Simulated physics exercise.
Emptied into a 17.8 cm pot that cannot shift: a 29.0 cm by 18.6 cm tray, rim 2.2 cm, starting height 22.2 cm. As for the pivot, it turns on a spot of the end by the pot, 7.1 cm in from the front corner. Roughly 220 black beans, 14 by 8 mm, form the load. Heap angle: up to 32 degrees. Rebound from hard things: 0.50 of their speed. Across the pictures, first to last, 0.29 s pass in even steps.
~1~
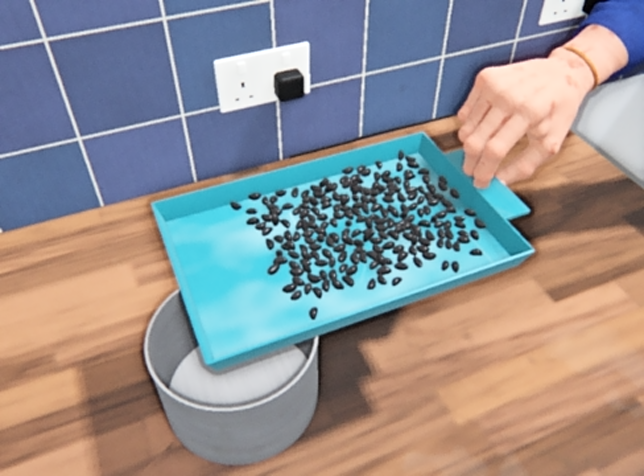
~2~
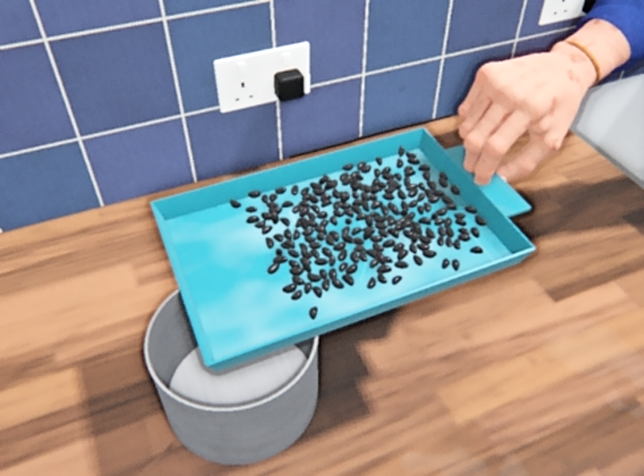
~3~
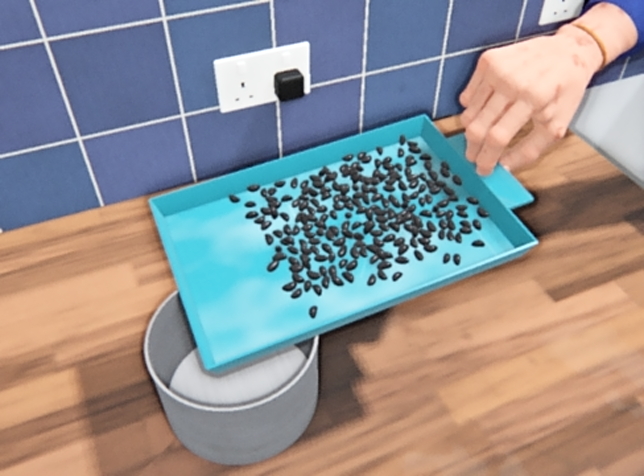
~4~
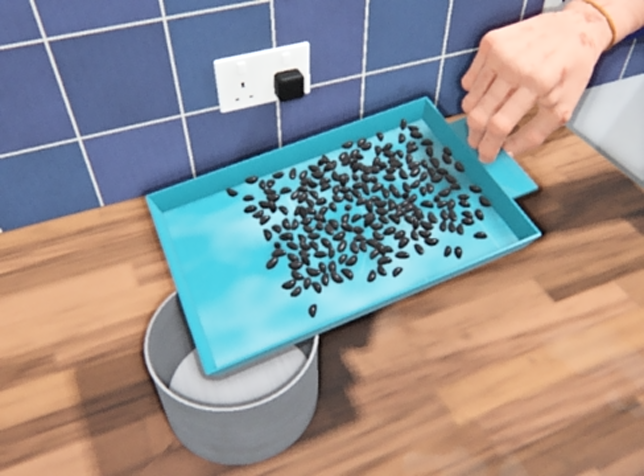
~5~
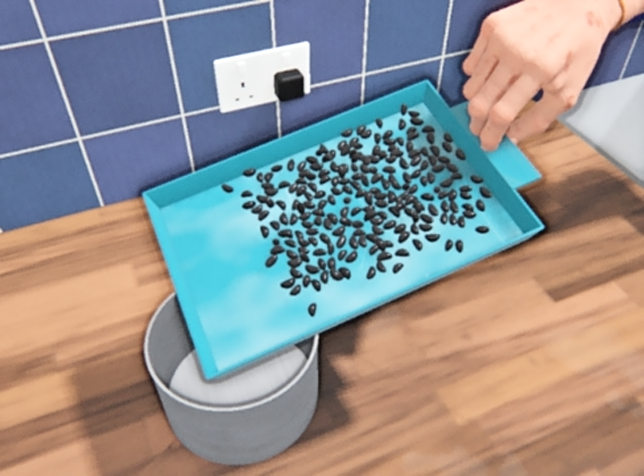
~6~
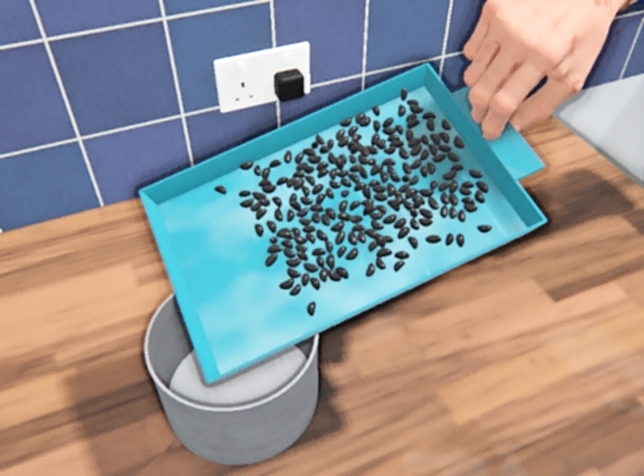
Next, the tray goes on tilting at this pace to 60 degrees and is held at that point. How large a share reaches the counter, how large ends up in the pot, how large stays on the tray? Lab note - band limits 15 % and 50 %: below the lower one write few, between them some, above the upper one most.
Counter = most; pot = few; tray = some.
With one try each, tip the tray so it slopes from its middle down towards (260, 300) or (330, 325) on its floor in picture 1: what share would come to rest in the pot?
Around 0 % for the first direction, around 0 % for the second.
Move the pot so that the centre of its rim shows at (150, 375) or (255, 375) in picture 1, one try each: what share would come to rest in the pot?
I'd say close to 5 percent for the first spot and 20 percent for the second.
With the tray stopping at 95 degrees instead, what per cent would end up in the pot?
0 percent.
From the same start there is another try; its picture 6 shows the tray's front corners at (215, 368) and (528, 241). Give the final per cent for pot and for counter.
Pot: 0, counter: 15.
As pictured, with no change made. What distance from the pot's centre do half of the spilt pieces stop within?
22 cm.
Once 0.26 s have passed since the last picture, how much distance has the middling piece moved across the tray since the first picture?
Roughly 5 cm.
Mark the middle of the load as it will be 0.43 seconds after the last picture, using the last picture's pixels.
My estimate is roughly (270, 317).
Then, 0.26 s after the last picture, tilt 40 degrees; the tray holds 100 %, the pot 0 %.
Then, 0.43 s after the last picture, tilt 54 degrees; the tray holds 100 %, the pot 0 %.
Then, 0.72 s after the last picture, tilt 60 degrees; the tray holds 45 %, the pot 0 %.
In the end, counter 65 %, pot 0 %, tray 35 %.
